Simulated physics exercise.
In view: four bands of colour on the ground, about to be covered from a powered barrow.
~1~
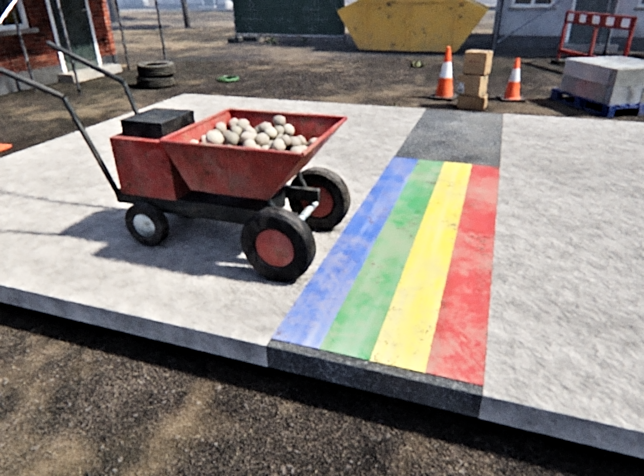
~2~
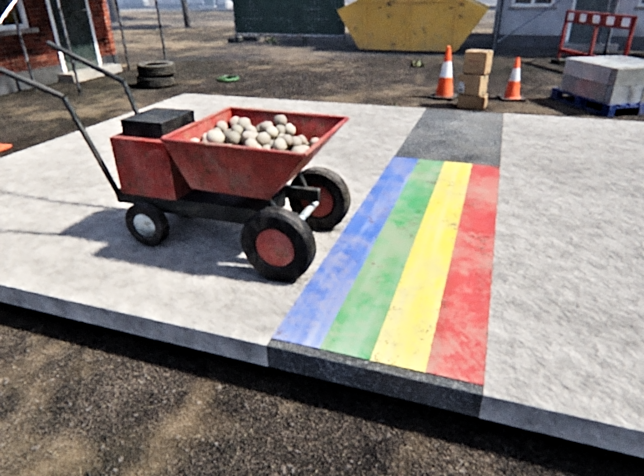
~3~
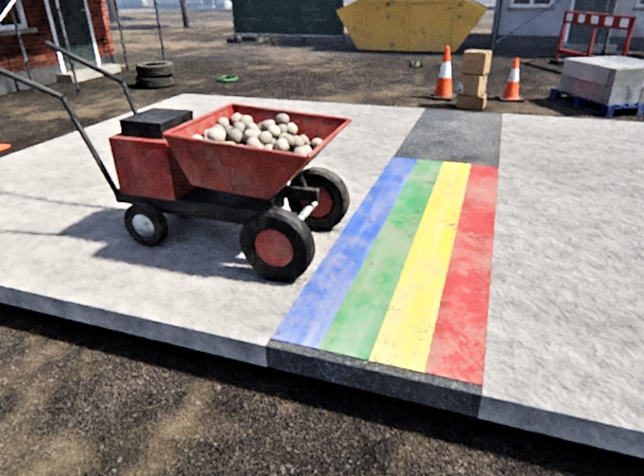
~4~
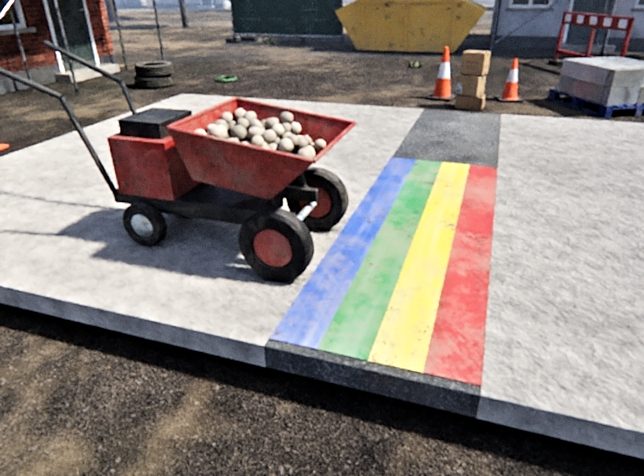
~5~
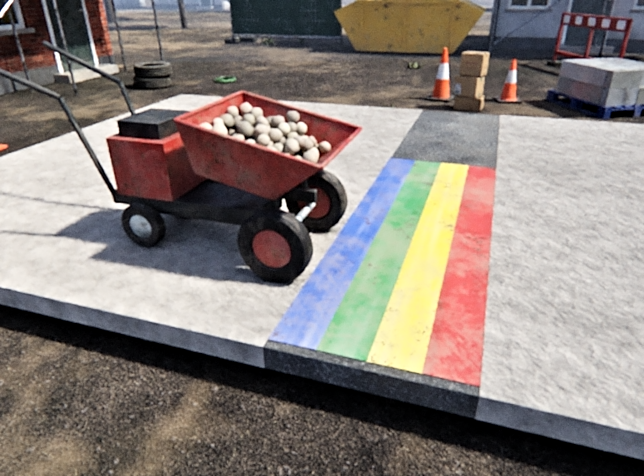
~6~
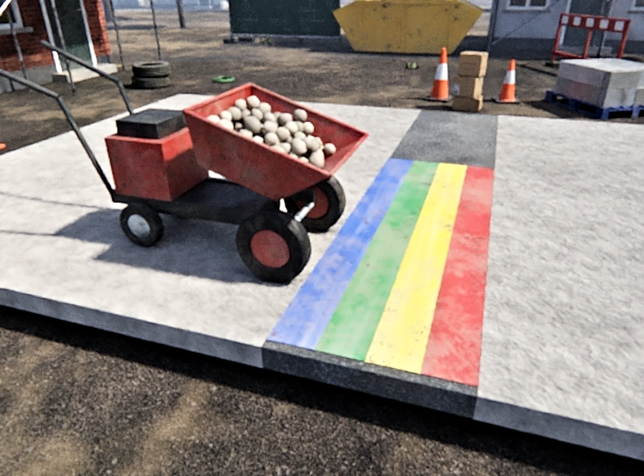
The red skip of a small wheeled barrow, loaded with rounded pale stones, starts level and gradually tilts toward the right, its back end rising, while the wheels stay still beside blue, green, yellow and red bands on the ground.
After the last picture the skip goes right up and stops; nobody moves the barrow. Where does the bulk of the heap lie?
The yellow one gets the largest share.
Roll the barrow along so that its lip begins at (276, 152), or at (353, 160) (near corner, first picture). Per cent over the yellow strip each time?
About 30 and 10 per cent.
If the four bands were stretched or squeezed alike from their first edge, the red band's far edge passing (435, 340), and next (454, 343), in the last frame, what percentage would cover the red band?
Near 30 % and 30 %.
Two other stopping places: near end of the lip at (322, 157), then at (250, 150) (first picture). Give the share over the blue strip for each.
First some 0, then 20 per cent.
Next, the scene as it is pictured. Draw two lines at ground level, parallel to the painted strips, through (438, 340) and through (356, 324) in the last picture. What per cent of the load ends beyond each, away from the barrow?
First some 30, then 90 per cent.
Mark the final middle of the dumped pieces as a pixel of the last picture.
Roughly at (432, 269).
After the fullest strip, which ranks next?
In second place: Red.
Soon, skip tipped steeply; all in the skip.
A while on, skip tipped right over; about two thirds in the skip; a small part over the green strip; about a third over the yellow strip; a stray few over the red strip.
Towards the end, skip tipped right over; a small part in the skip; a small part over the green strip; about a third over the yellow strip; about a quarter over the red strip; a small part off the paint.
Finally, skip tipped right over; a small part in the skip; none over the blue strip; a small part over the green strip; about a third over the yellow strip; about a quarter over the red strip; a small part off the paint.
